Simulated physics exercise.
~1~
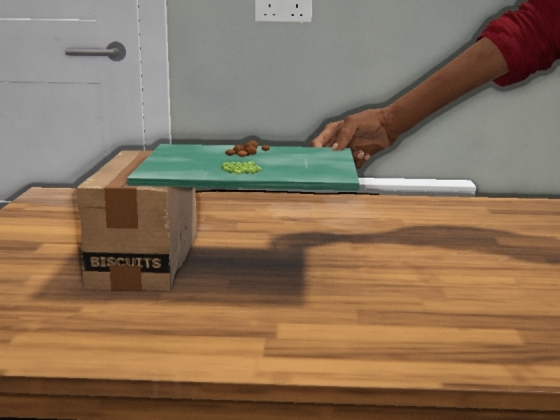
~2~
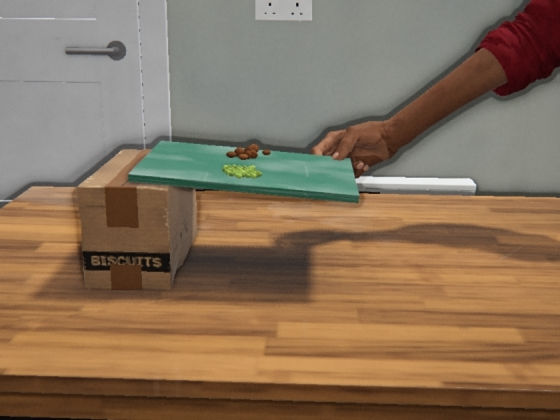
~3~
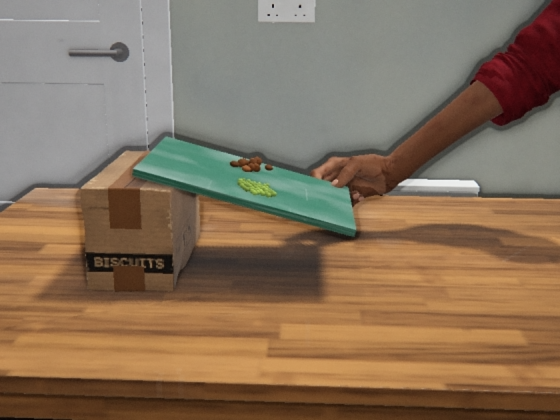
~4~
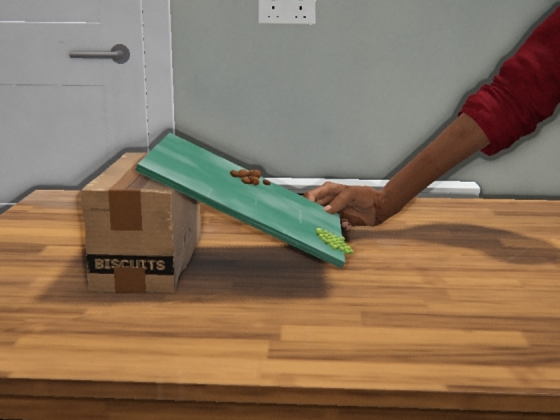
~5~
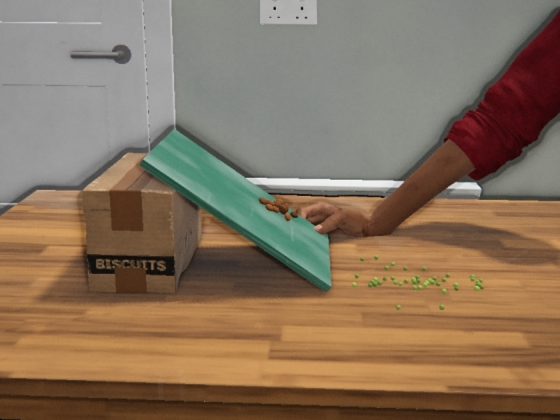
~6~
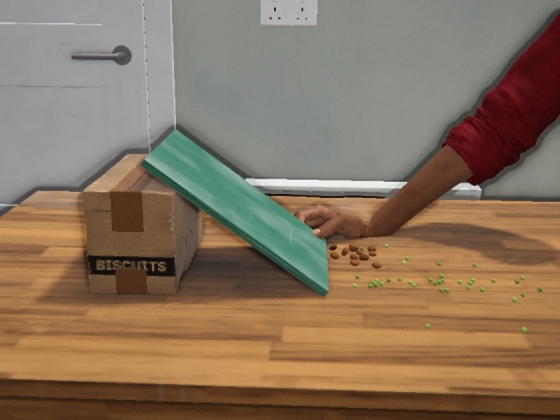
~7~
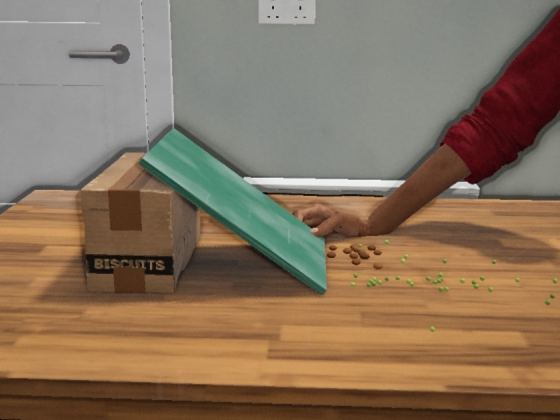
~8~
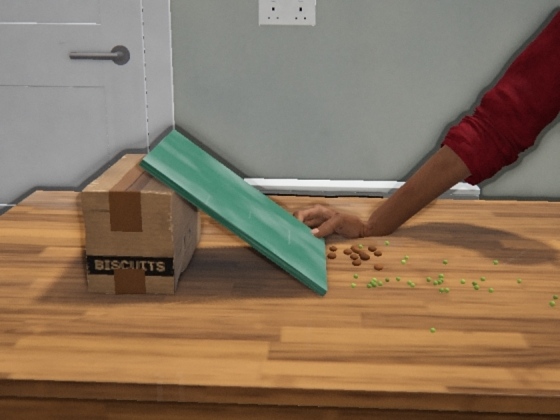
On a wooden table in a room with a pale door and grey-green wall, seen from the front, a green board reaches from the top of a cardboard biscuit box on the left to a hand in a red sleeve. Small green bits lie on its near side, with larger brown pieces behind them. The hand lowers the right end, and the green bits slide down first and scatter across the table. The board's end reaches the tabletop, and the brown pieces slide off after them. The brown pieces end clustered near its foot, while the green bits lie spread farther right.
